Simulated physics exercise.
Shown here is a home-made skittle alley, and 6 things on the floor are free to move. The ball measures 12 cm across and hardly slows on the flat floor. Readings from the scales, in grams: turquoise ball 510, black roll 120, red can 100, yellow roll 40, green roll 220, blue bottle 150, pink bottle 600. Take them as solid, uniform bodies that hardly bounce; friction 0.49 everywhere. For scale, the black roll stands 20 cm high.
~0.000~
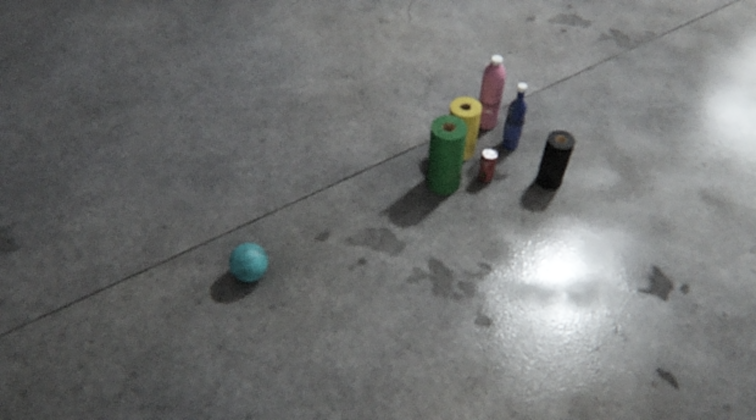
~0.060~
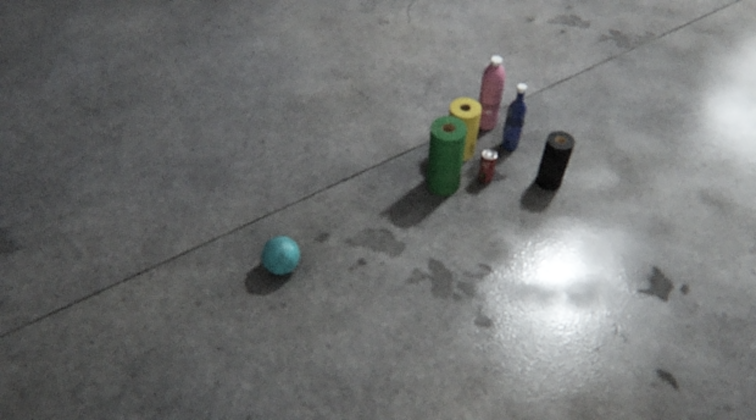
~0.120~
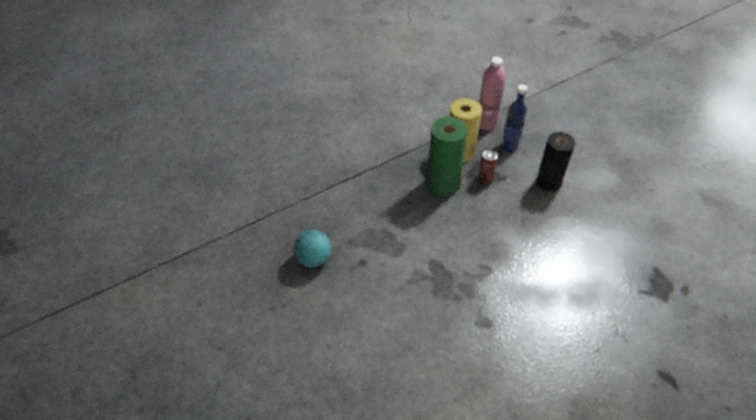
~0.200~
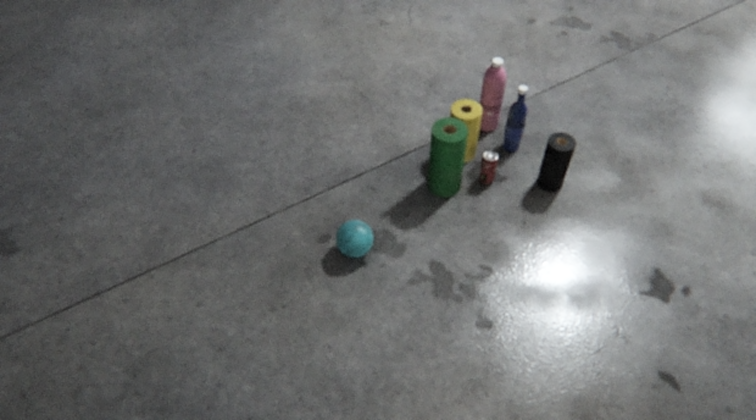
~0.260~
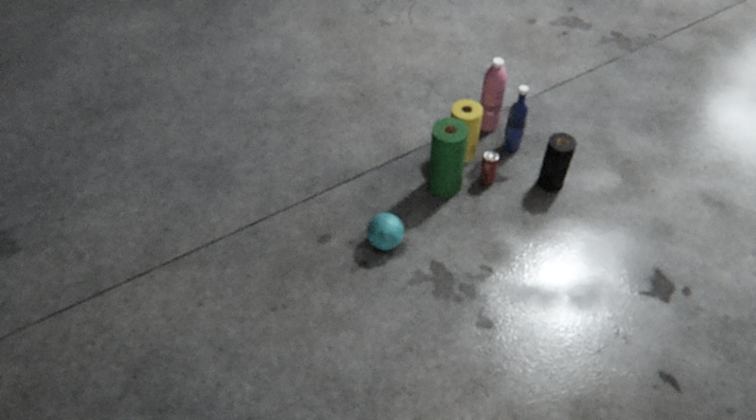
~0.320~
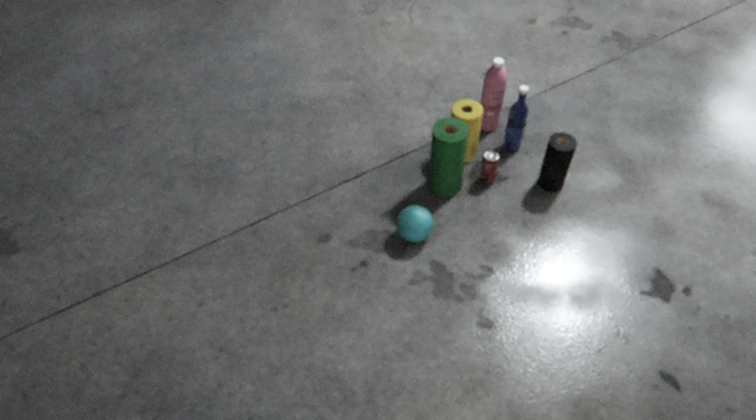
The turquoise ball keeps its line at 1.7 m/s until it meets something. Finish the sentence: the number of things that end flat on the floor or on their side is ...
... just one.
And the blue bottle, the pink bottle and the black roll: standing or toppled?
Here's how it ends: The blue bottle never goes down, the pink bottle never goes down, and the black roll comes down.
After 0.62 s, 103 cm rolled; turquoise ball near (554, 190); black roll leaning 3° near (559, 160).
After 0.92 s, 147 cm rolled; turquoise ball near (674, 174); black roll leaning 64° near (569, 135).
After 1.32 s, black roll on its side near (568, 136).
By the end (1.6 s), tipped over on the floor, black roll; the other 5 in place, give or take 8 cm. Seen from the same camera at the end, black roll near (568, 137), red can near (489, 168).
